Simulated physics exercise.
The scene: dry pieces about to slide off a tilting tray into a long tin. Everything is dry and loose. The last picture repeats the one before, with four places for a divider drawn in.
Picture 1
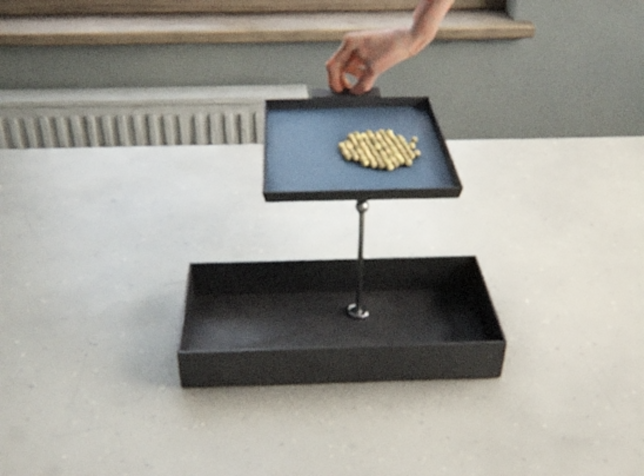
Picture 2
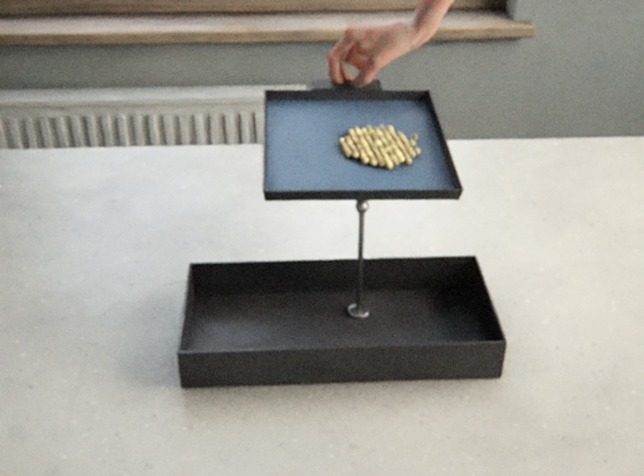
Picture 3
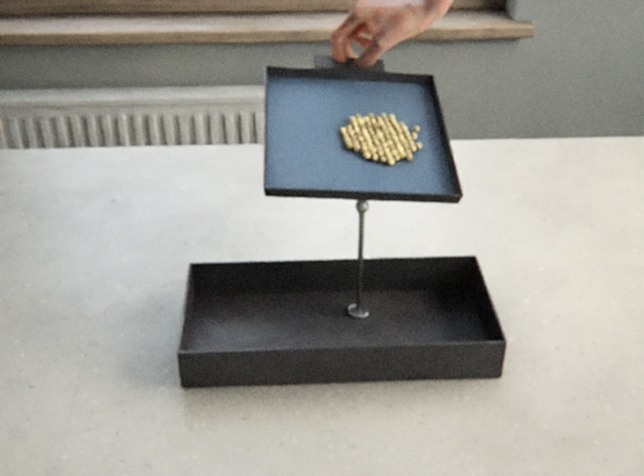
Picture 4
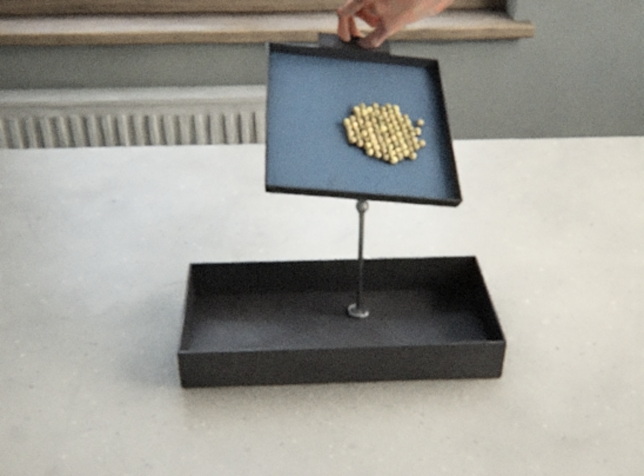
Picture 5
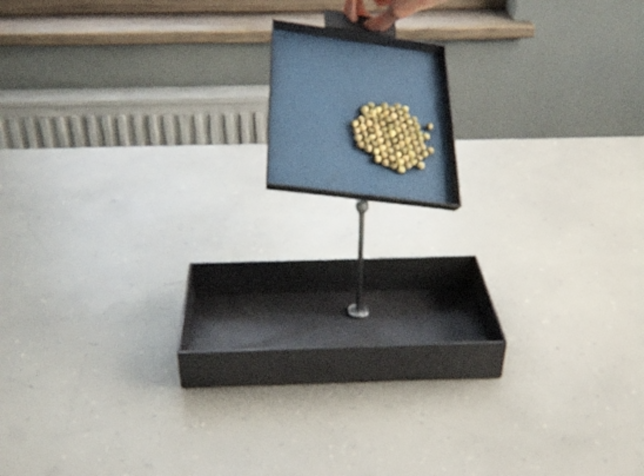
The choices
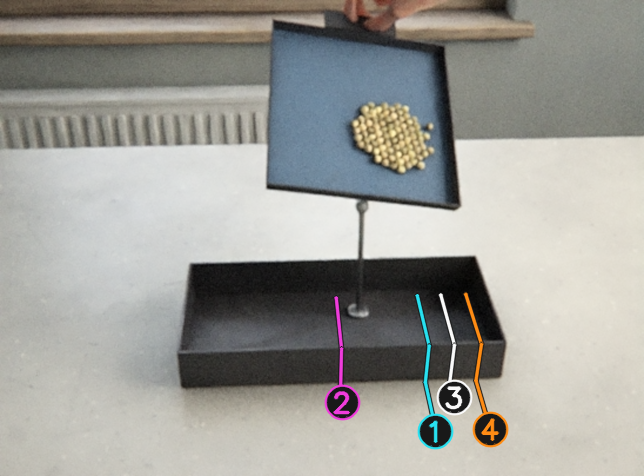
A hand raising the back edge of a blue-lined tray of soya beans, steadily tilting it above a long black tin.
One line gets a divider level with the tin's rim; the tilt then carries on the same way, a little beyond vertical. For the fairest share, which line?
Line 3 does it best.
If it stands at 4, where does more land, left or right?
The left side.
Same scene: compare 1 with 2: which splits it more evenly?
That would be 1.
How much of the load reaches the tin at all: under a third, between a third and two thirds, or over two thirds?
About that: Over two thirds.
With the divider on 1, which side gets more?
More lands on the right.
On the marked copy, line 1 crosses the front rim at (428, 344); line 2 crosses the front rim at (341, 347); line 3 crosses the front rim at (454, 343); line 4 crosses the front rim at (481, 342).
If 1 is chosen, of what is caught, a small part on the left of the divider, most on the right.
If 2 is chosen, of what is caught, none on the left of the divider, all on the right.
If 3 is chosen, of what is caught, about half on the left of the divider, about half on the right.
If 4 is chosen, of what is caught, nearly all on the left of the divider, a stray few on the right.
